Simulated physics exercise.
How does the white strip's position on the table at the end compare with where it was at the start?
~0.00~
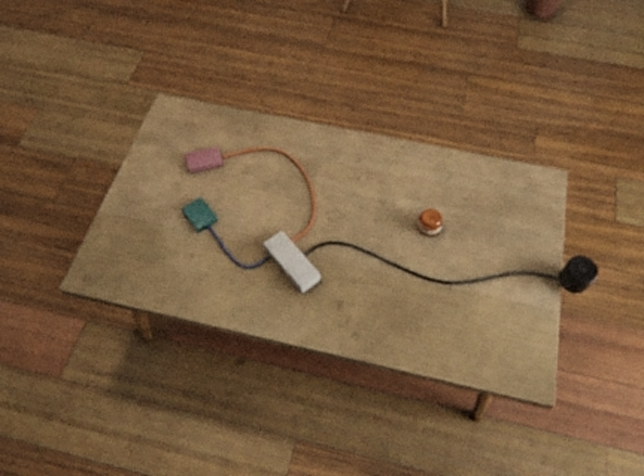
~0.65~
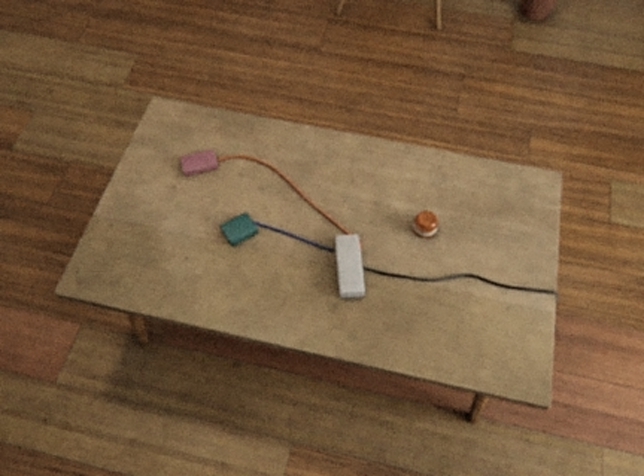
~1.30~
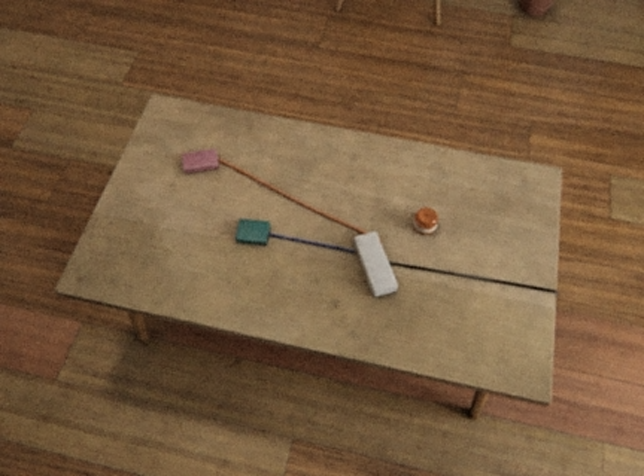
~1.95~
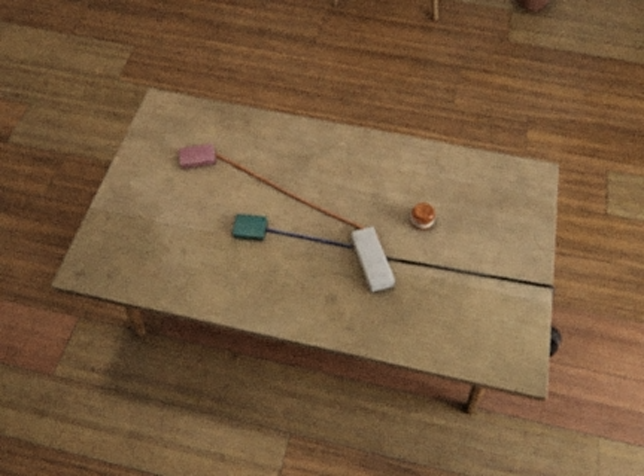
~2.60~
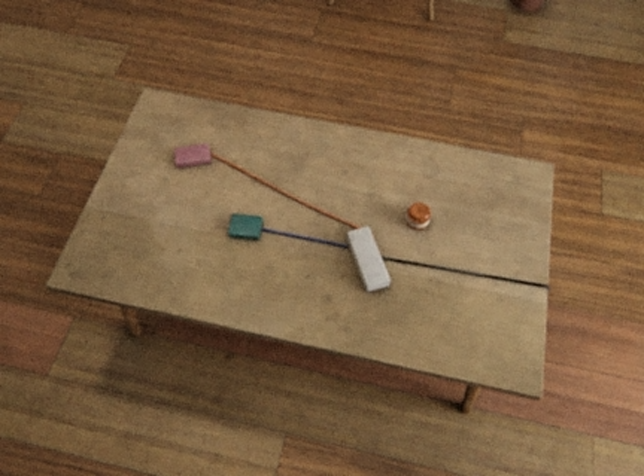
It ends up farther to the right, closer to the table's right edge and below the orange jar's left side, whereas it started left of the table's middle.
